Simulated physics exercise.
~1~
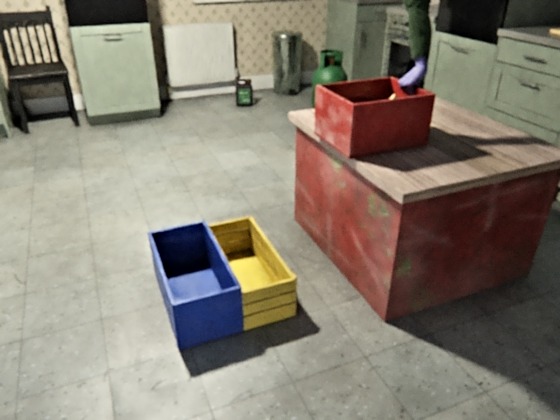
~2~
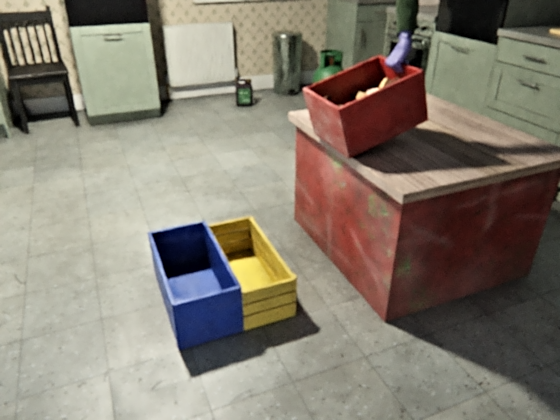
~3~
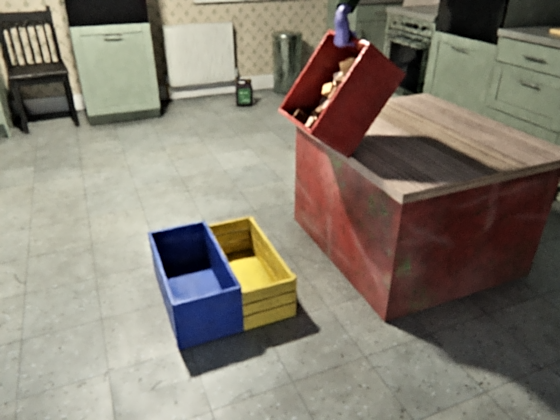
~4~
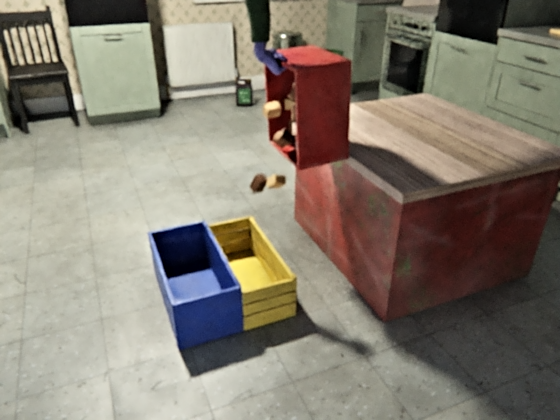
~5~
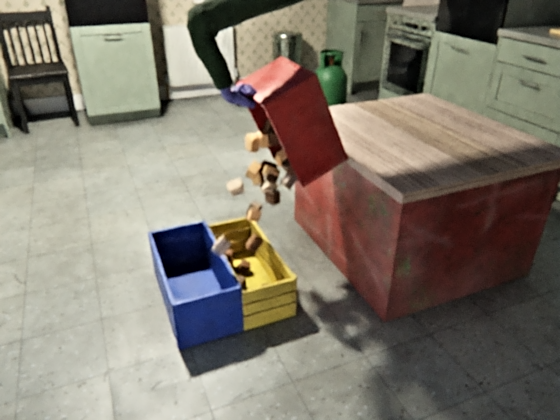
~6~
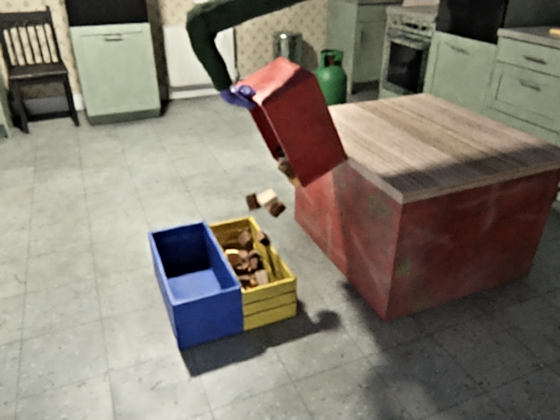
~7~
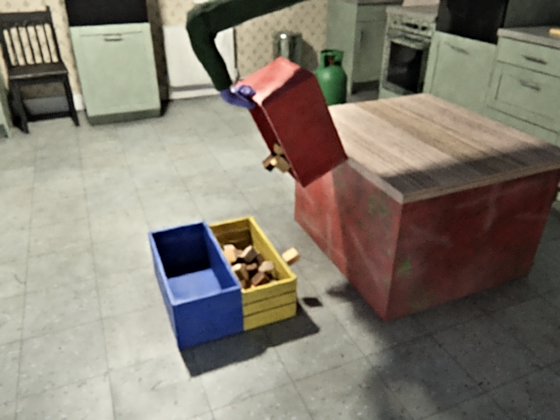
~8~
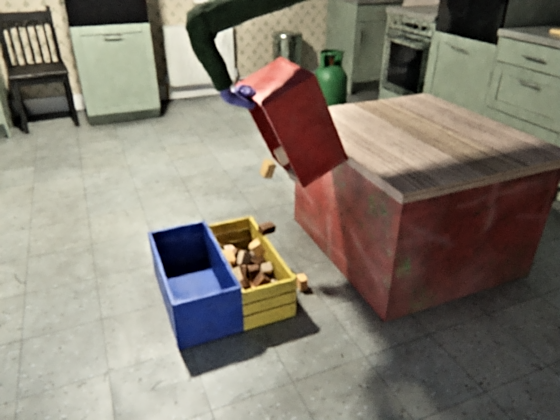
Red wooden box tipping off a bench in a gloved hand, spilling wooden blocks mostly into a yellow trough beside a blue tub.
